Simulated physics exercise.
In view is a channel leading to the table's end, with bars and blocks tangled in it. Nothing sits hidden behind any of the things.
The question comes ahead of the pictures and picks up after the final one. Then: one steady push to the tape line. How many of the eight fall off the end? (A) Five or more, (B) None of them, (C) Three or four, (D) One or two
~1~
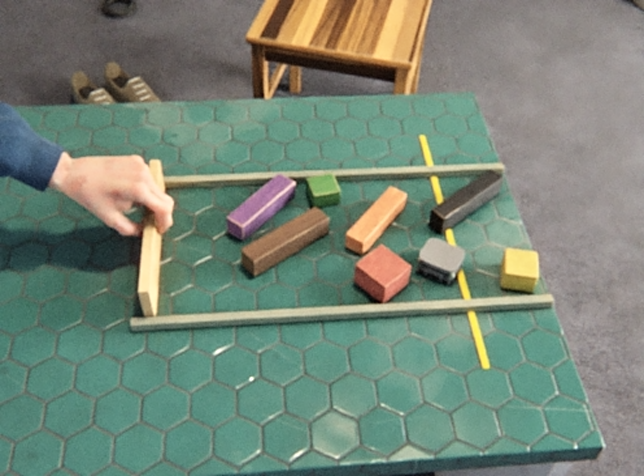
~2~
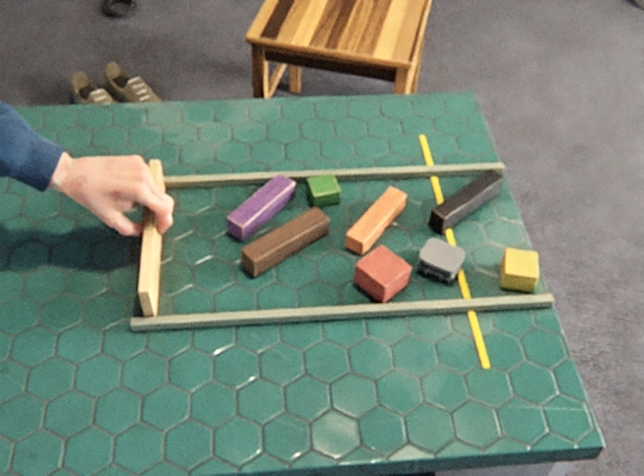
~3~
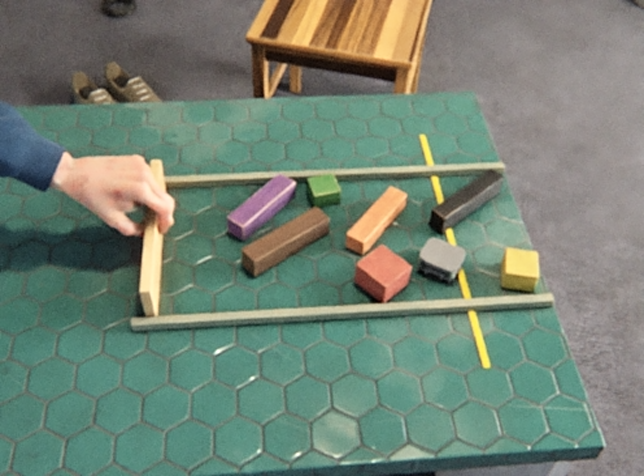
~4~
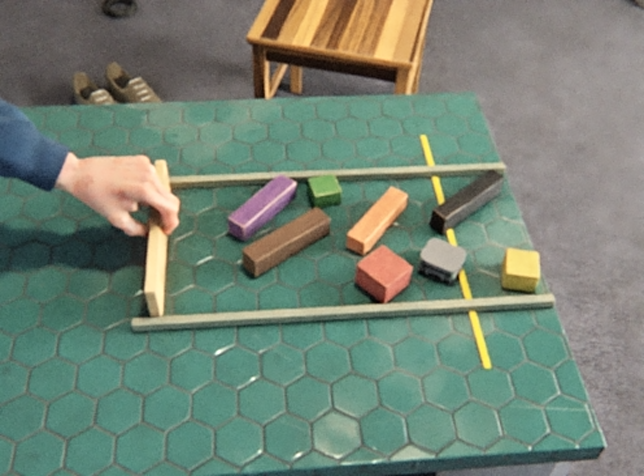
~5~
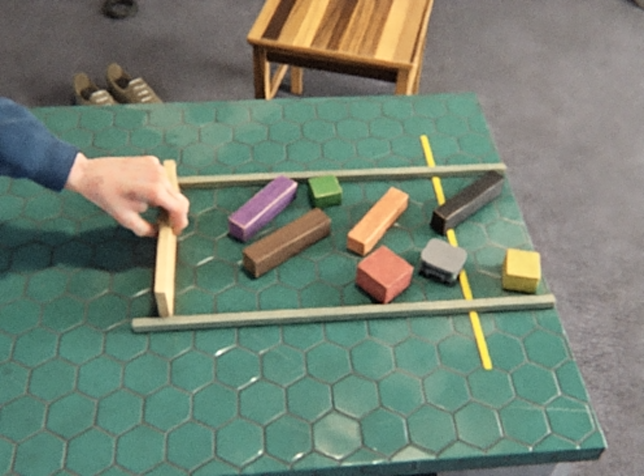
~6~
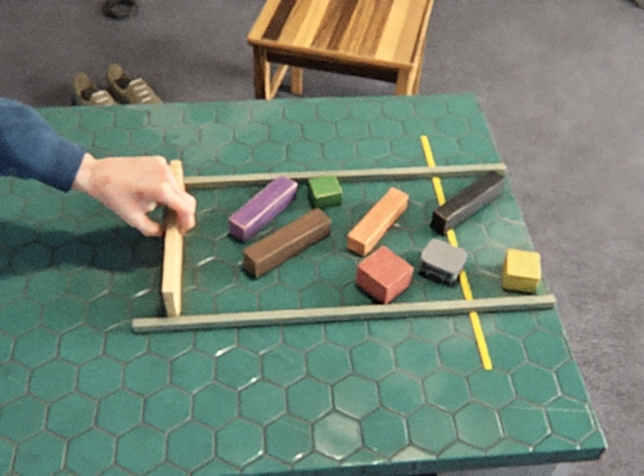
One or two (D).
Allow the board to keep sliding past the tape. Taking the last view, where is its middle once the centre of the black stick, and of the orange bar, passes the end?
Near (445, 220) in the first case, near (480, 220) in the other.
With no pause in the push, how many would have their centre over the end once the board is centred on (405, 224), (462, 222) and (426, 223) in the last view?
0, 2 and 0.
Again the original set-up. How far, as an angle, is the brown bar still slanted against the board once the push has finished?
About 25° out of line.
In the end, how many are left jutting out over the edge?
The total comes out at 1.
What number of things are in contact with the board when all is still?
The count comes out at 3.
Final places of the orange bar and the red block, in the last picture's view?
First object: (504, 235); second object: (487, 280).
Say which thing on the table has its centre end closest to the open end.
That is the grey case.
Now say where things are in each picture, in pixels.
The first picture shows yellow block (519, 270); black stick (467, 201); grey case (441, 261); board (153, 235); tape (450, 236).
The second picture shows black stick (467, 201); board (153, 235).
The third picture shows grey case (441, 261); brown bar (286, 241).
The fourth picture shows yellow block (520, 270); orange bar (378, 220).
The fifth picture shows black stick (468, 201); purple bar (263, 207).
The sixth picture shows yellow block (521, 271); black stick (468, 202); grey case (443, 263); board (174, 236); tape (452, 237).
A little later, none off yet; yellow block at rest near (521, 271); black stick at rest near (468, 202); grey case at rest near (443, 263).
Next, none off yet; yellow block at rest near (521, 271); black stick moving near (473, 204); grey case at rest near (444, 263).
When it is over, the number that fall off is one or two; down, black stick and yellow block.
